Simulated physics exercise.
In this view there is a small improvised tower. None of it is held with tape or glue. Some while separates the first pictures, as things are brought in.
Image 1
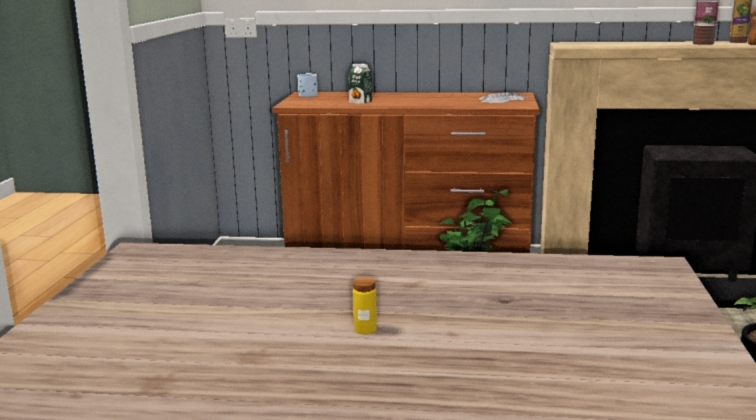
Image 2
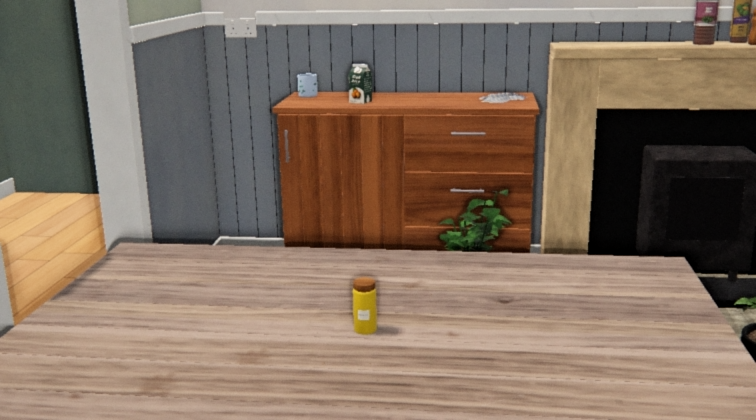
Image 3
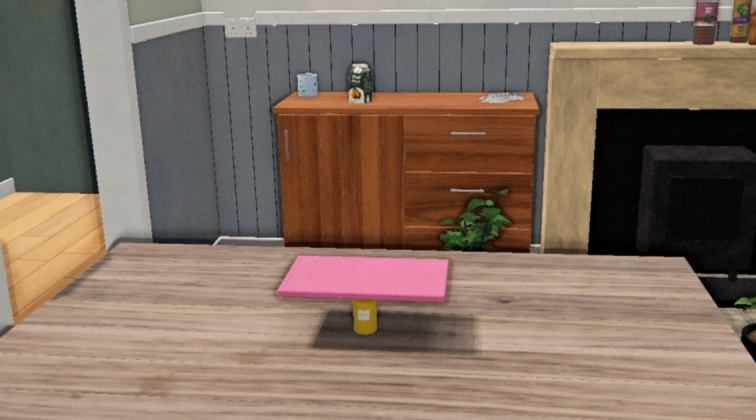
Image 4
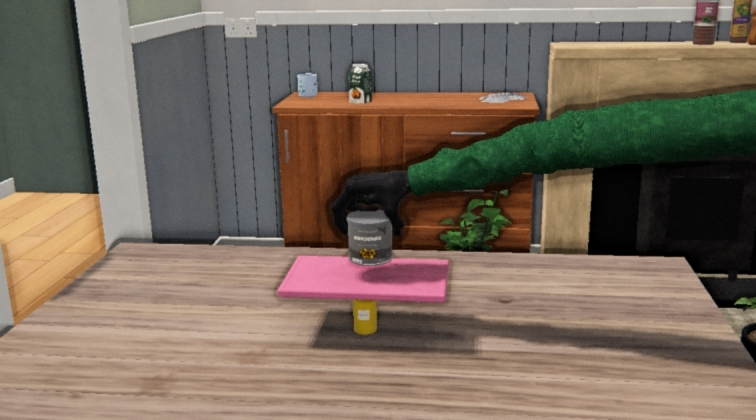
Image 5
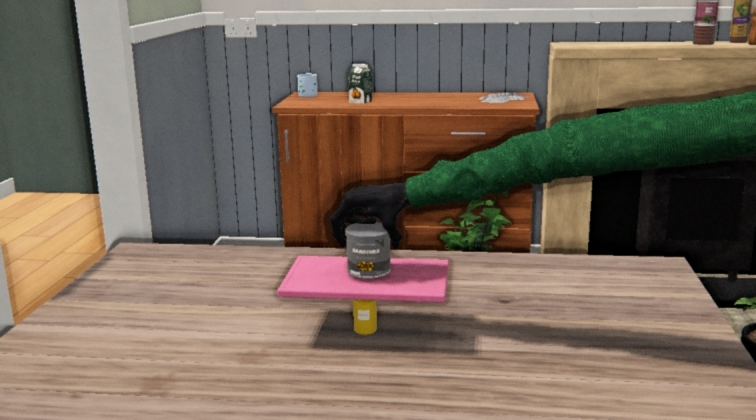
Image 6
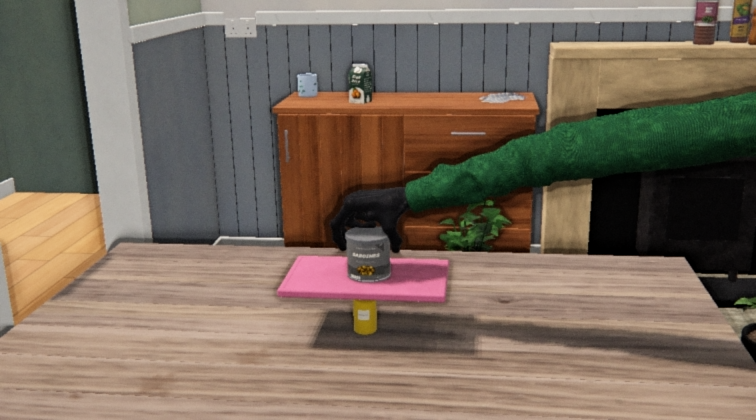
Green-sleeved arm with a black hand lowering a grey tin onto a pink board that has appeared atop a yellow shaker.
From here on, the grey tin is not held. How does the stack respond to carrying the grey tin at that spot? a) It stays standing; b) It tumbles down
It stays standing (a).
Then, 0.30 s on from there, no change.
Then, 1.00 s on from there, grey tin resting near (369, 255).
In the end, all 3 unmoved. At the end, from the last picture's camera, grey tin near (369, 255). The stack stays up.
